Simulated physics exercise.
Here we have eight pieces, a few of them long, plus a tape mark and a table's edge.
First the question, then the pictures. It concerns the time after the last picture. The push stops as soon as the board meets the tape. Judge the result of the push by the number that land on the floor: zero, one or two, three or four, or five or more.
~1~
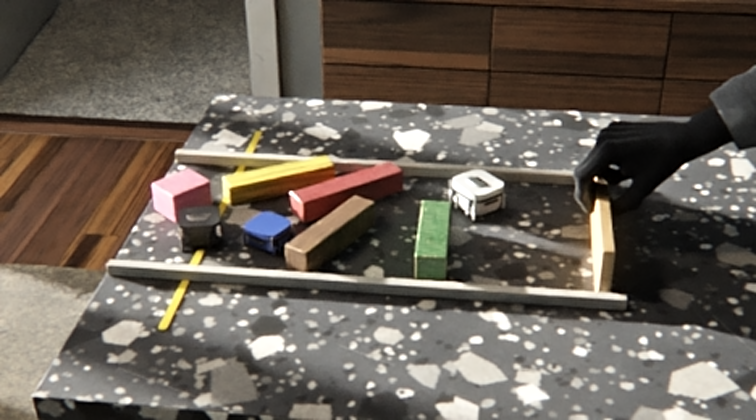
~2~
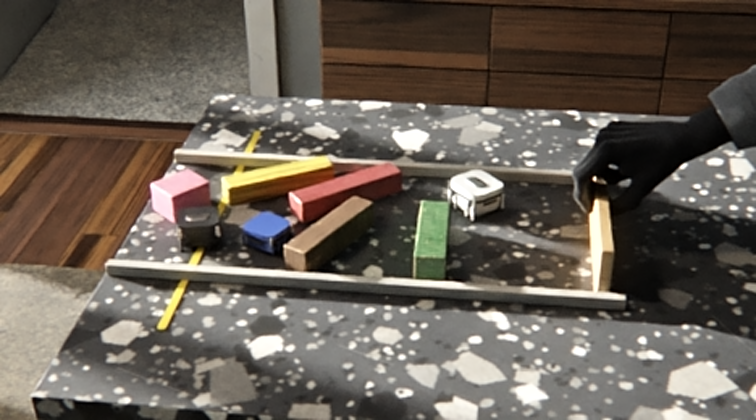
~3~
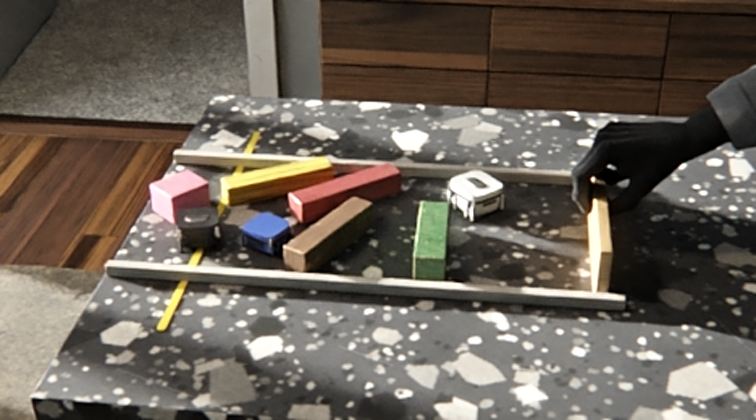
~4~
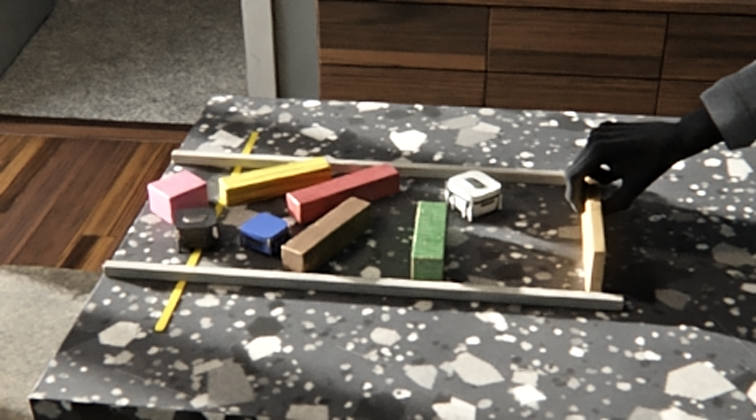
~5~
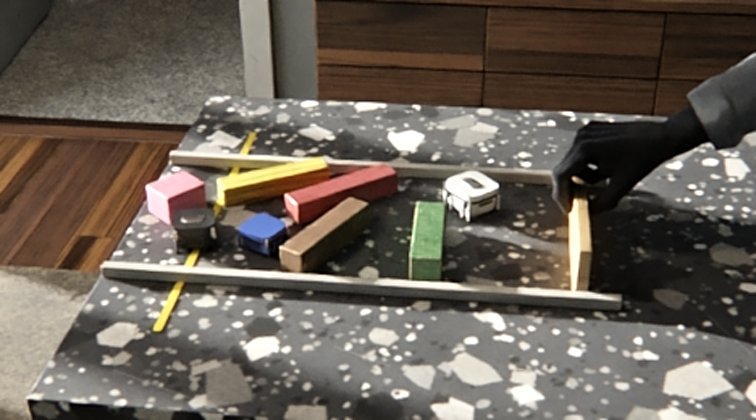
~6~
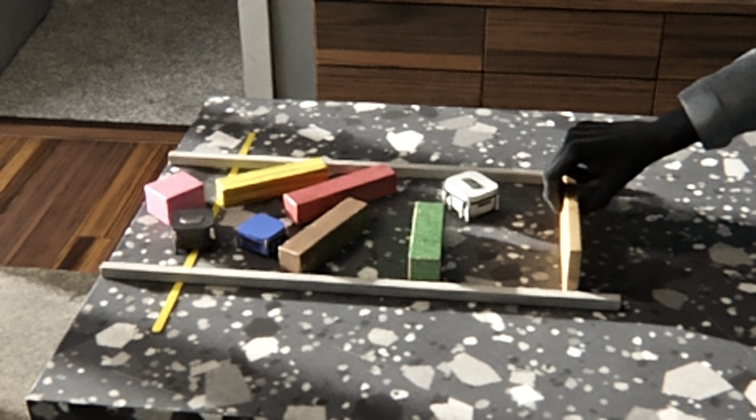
After the push, three or four have dropped.
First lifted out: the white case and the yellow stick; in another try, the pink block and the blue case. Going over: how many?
The number fallen is 2, and in the other try 1.
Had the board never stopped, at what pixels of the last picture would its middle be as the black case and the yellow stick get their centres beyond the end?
For the black case, about (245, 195); for the yellow stick, about (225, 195).
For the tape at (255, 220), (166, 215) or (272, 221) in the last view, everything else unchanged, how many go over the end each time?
You'd get 1, then 6, then 0.
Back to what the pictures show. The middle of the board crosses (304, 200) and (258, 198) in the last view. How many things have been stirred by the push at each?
At the one place 8, at the other 8.
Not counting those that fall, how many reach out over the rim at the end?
Count: 2.
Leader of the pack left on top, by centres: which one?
The blue case finishes closest.
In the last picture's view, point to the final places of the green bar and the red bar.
In the last picture they sit at about (185, 230) and about (174, 178).
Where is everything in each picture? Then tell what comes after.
The first picture shows pink block (182, 195); black case (200, 229); yellow stick (280, 180); board (601, 216); tape (218, 216).
The second picture shows black case (199, 229); board (599, 216).
The third picture shows yellow stick (278, 181); green bar (432, 241).
The fourth picture shows pink block (179, 197); white case (474, 196).
The fifth picture shows black case (195, 231); red bar (343, 193).
The sixth picture shows pink block (176, 198); black case (194, 231); yellow stick (273, 182); board (570, 215); tape (211, 218).
Soon after, none off yet; pink block at rest near (176, 198); black case at rest near (194, 231); yellow stick at rest near (273, 182).
After that, none off yet; pink block at rest near (176, 198); black case at rest near (194, 231); yellow stick moving near (271, 181).
And then, none off yet; pink block tilting a little near (125, 206); black case displaced about its own width near (139, 229); yellow stick displaced about its own width near (189, 178).
In the end, the number that fall off is three or four; gone, yellow stick, black case and pink block.
